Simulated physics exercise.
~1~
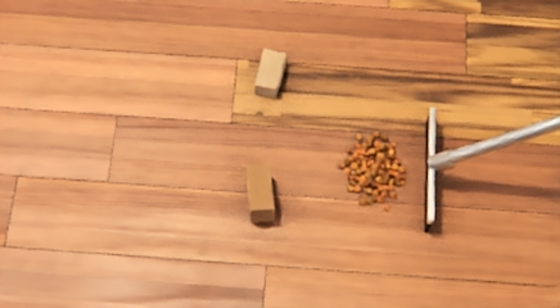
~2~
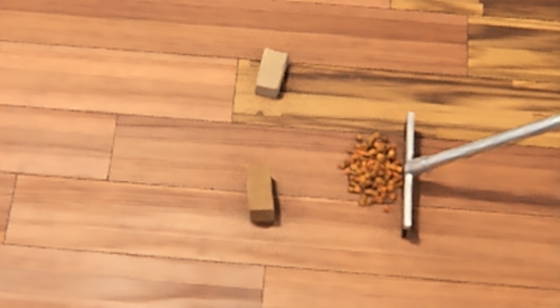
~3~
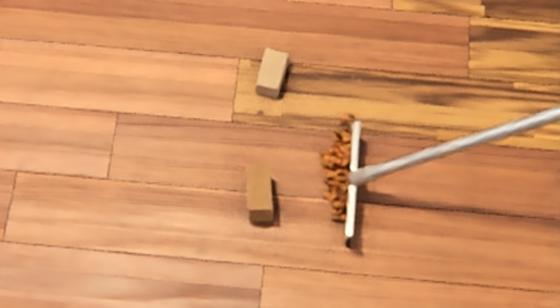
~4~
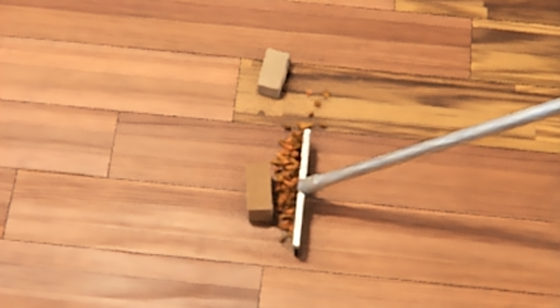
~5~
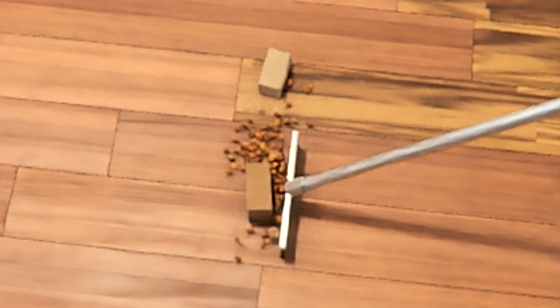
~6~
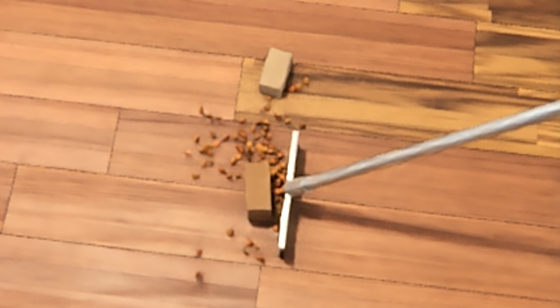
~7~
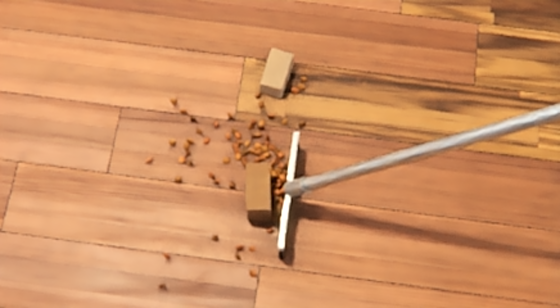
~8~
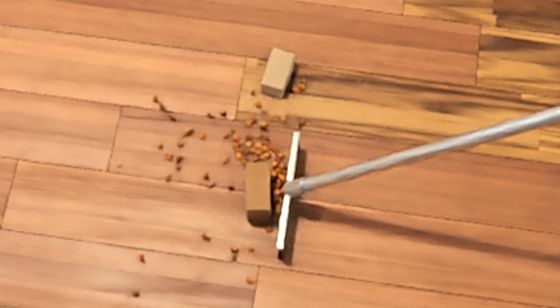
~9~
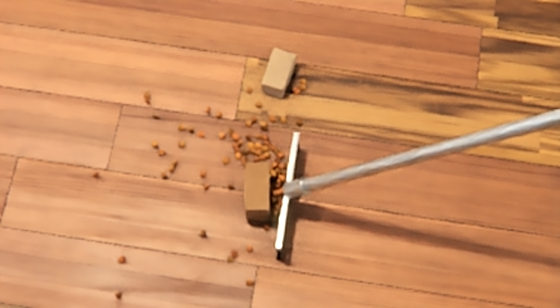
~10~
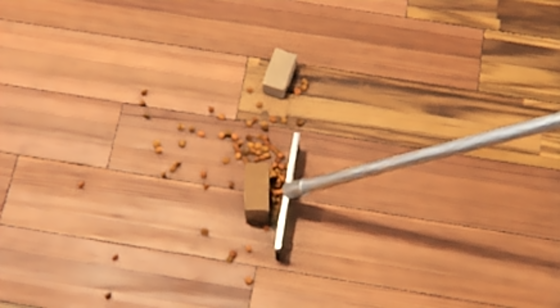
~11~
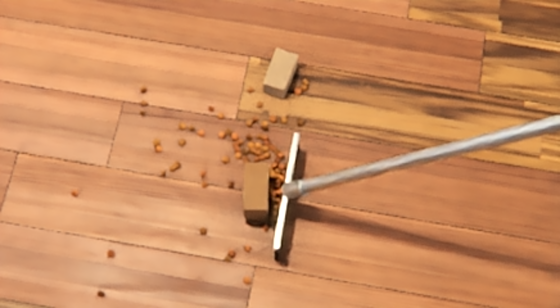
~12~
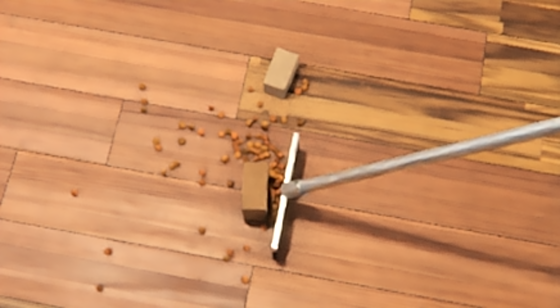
A squeegee with a pale blade and a long grey handle pushes a heap of orange-brown kibble leftwards across a wooden plank floor, seen from above at an angle. Two tan blocks stand to the left, one near and one farther back, with a gap between them. The blade drives the pieces into a narrow band, presses them up to the near block and stops. Pieces spill through the gap and a few round the near block, scattering left and slowing. At the end, many remain bunched by the blocks and blade, while others lie strewn beyond.
